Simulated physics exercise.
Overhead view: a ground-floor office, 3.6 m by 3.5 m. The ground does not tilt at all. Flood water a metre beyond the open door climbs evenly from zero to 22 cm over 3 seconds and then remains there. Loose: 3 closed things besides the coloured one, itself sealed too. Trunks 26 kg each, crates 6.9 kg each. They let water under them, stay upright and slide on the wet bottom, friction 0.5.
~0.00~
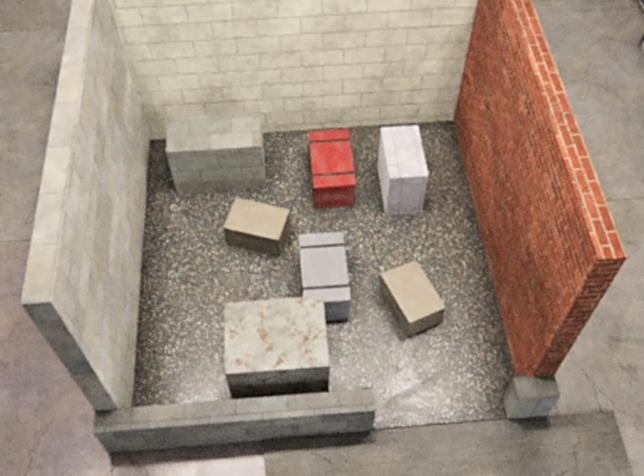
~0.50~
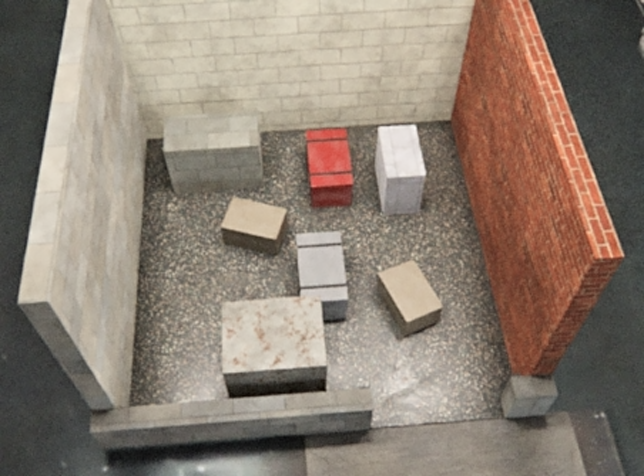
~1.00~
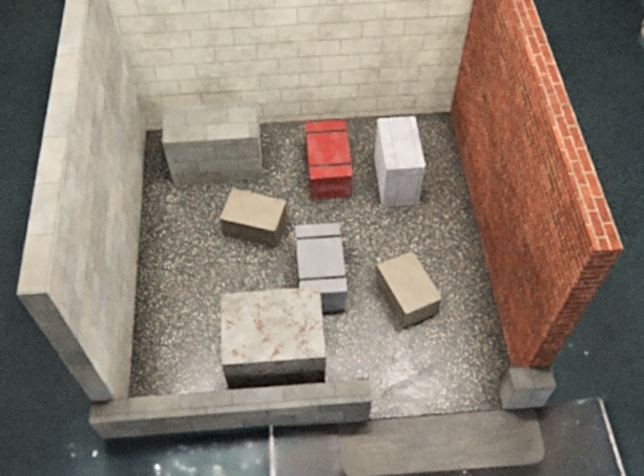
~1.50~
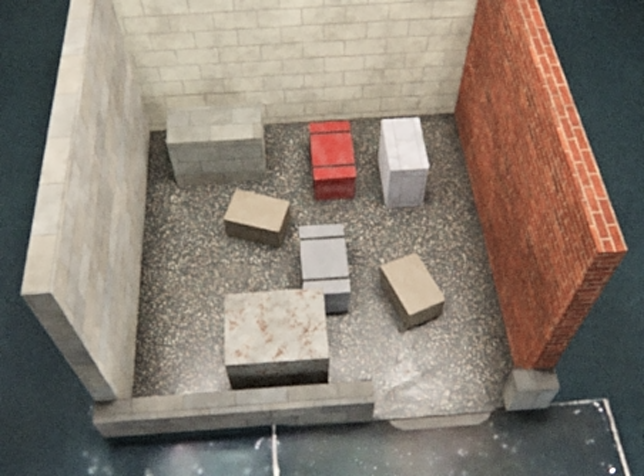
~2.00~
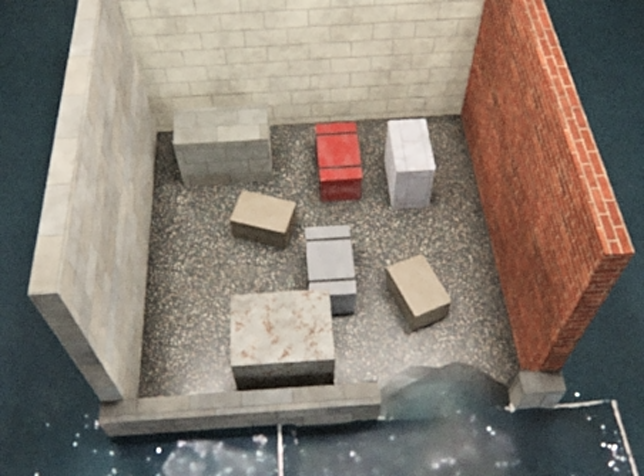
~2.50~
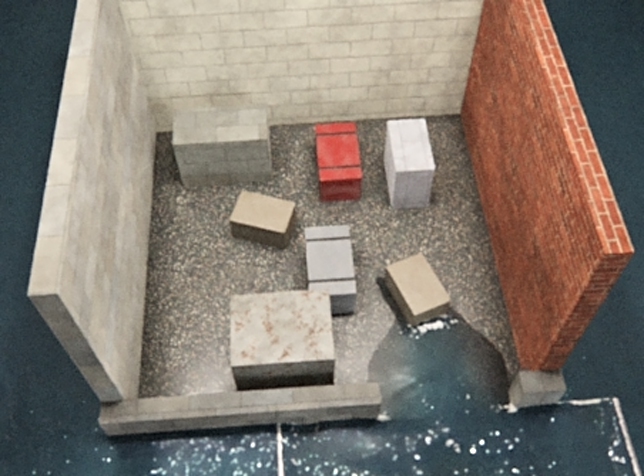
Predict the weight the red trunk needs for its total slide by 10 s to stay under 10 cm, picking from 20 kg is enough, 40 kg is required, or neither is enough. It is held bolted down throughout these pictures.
Odds are both choices fail.
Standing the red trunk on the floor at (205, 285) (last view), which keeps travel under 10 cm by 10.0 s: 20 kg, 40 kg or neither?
Just the heavier works.
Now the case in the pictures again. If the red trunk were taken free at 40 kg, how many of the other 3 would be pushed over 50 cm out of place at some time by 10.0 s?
Total: 3.
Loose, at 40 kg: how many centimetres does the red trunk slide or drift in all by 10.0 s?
80 cm or so in all.
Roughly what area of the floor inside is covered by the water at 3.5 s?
Near 3.5 m2 in all.
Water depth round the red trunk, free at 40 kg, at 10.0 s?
Close to 14 cm deep.
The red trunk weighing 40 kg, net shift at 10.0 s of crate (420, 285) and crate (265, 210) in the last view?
Shifts: 150 cm / 150 cm.
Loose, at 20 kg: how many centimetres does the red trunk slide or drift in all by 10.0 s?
It covers about 80 cm altogether.
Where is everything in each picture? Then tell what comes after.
The first picture shows the red trunk at (332, 157), on the bottom; water covers 0.0 m2; 0 of 4 have shifted.
The second picture shows the red trunk at (329, 157), on the bottom; water covers 0.0 m2; 0 of 4 have shifted.
The third picture shows the red trunk at (328, 148) rests on the ground; water covers 0.0 m2; 0 of 4 have shifted.
The fourth picture shows the red trunk at (332, 149), on the bottom; water covers 0.0 m2; 0 of 4 have shifted.
The fifth picture shows the red trunk at (339, 150), on the bottom; water covers 0.3 m2; 0 of 4 have shifted.
The sixth picture shows the red trunk at (338, 150) rests on the ground; water covers 0.9 m2; 0 of 4 have shifted.
After 3.5 s the red trunk would be 0 cm from its start with 20 kg and 0 cm from its start with 40 kg; 0 cm of water round it then.
After 4.5 s the red trunk would be 1 cm from its start with 20 kg and 0 cm from its start with 40 kg; 4 cm of water round it then.
After 7.0 s the red trunk would be 64 cm from its start with 20 kg and 21 cm from its start with 40 kg; 10 cm of water round it then.
After 10.0 s the red trunk would be 64 cm from its start with 20 kg and 57 cm from its start with 40 kg; 14 cm of water round it then.
